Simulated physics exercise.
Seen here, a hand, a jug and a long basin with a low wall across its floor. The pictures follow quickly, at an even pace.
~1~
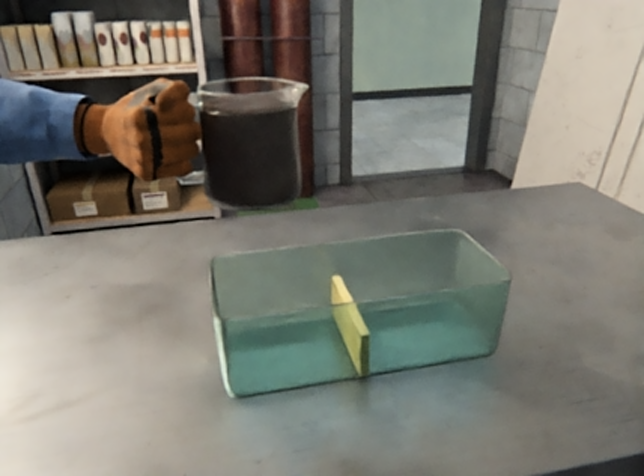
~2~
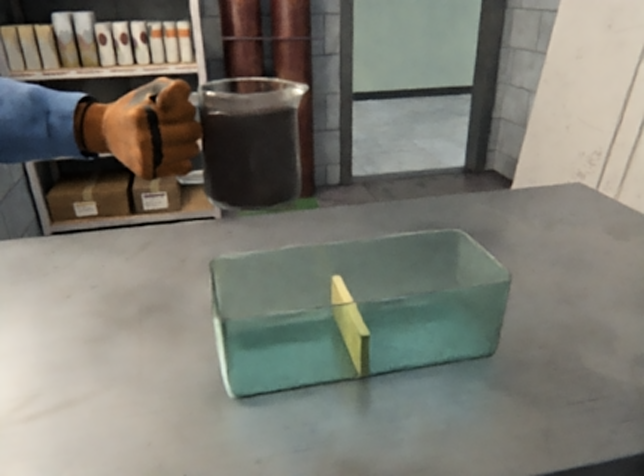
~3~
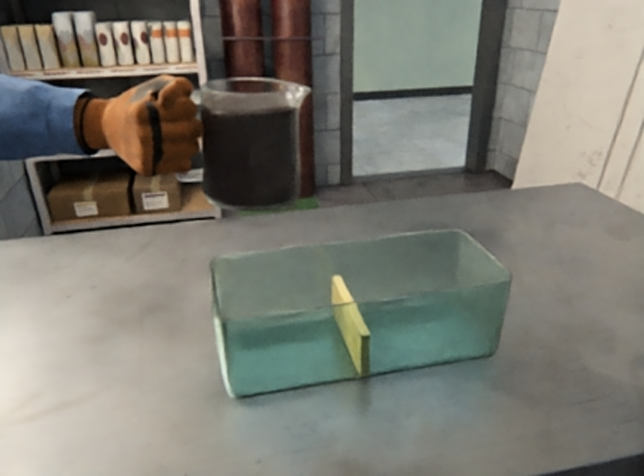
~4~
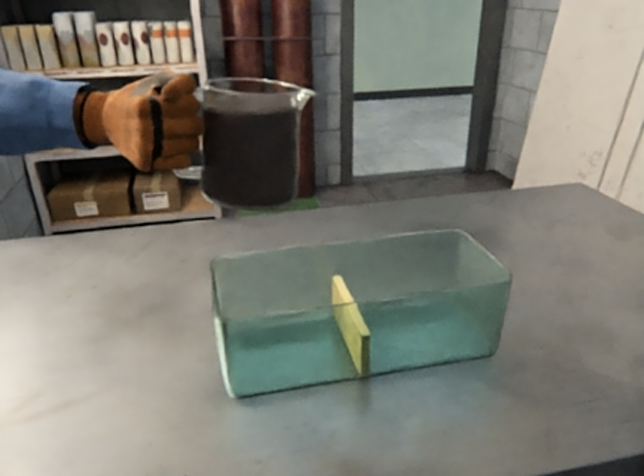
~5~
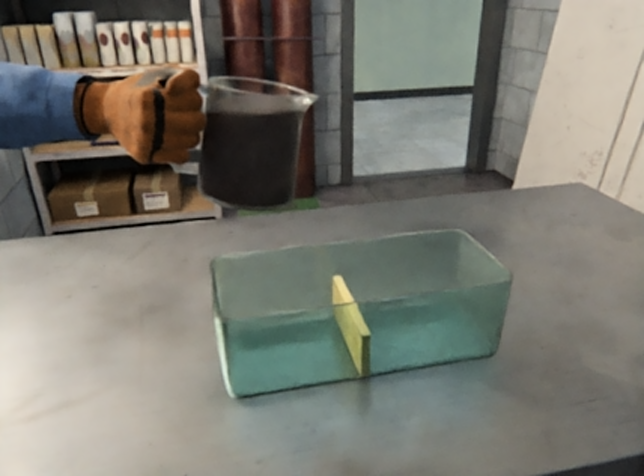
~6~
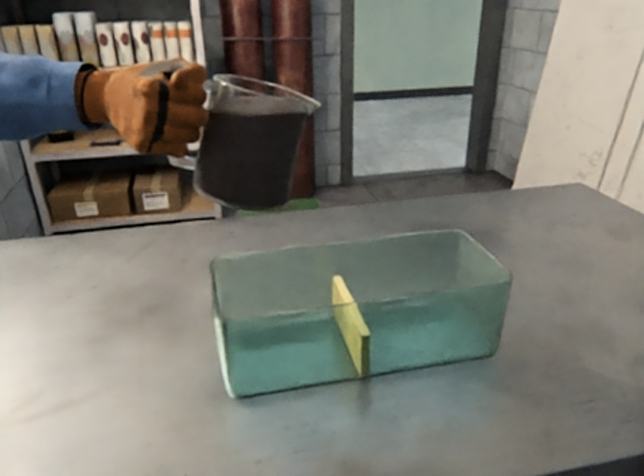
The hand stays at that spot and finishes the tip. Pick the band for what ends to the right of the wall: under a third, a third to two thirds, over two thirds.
It comes to above two thirds.
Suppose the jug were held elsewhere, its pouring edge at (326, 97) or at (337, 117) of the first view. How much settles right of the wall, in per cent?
Near 90 % and 95 %.
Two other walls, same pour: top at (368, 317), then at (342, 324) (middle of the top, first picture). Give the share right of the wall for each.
Roughly 60 per cent, and 80 per cent.
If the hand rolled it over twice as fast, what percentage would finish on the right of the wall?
It comes to 65 per cent or so.
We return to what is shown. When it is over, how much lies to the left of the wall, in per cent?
Roughly 20 in a hundred.
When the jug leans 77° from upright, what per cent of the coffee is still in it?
Near 75 %.
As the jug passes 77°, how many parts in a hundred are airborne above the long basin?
About 20 per cent.
A moment on, the jug is tipped on its side and 75 per cent is still to pour, 0 is left of the wall and 6 right of it.
Next, the jug is tipped right over and 17 per cent is still to pour, 1 is left of the wall and 62 right of it.
Then the jug is tipped right over and 0 per cent is still to pour, 19 is left of the wall and 79 right of it.
Later the jug is tipped right over and 0 per cent is still to pour, 20 is left of the wall and 78 right of it.
At rest 20 per cent lies left of the wall, 78 right of it and 1 outside.
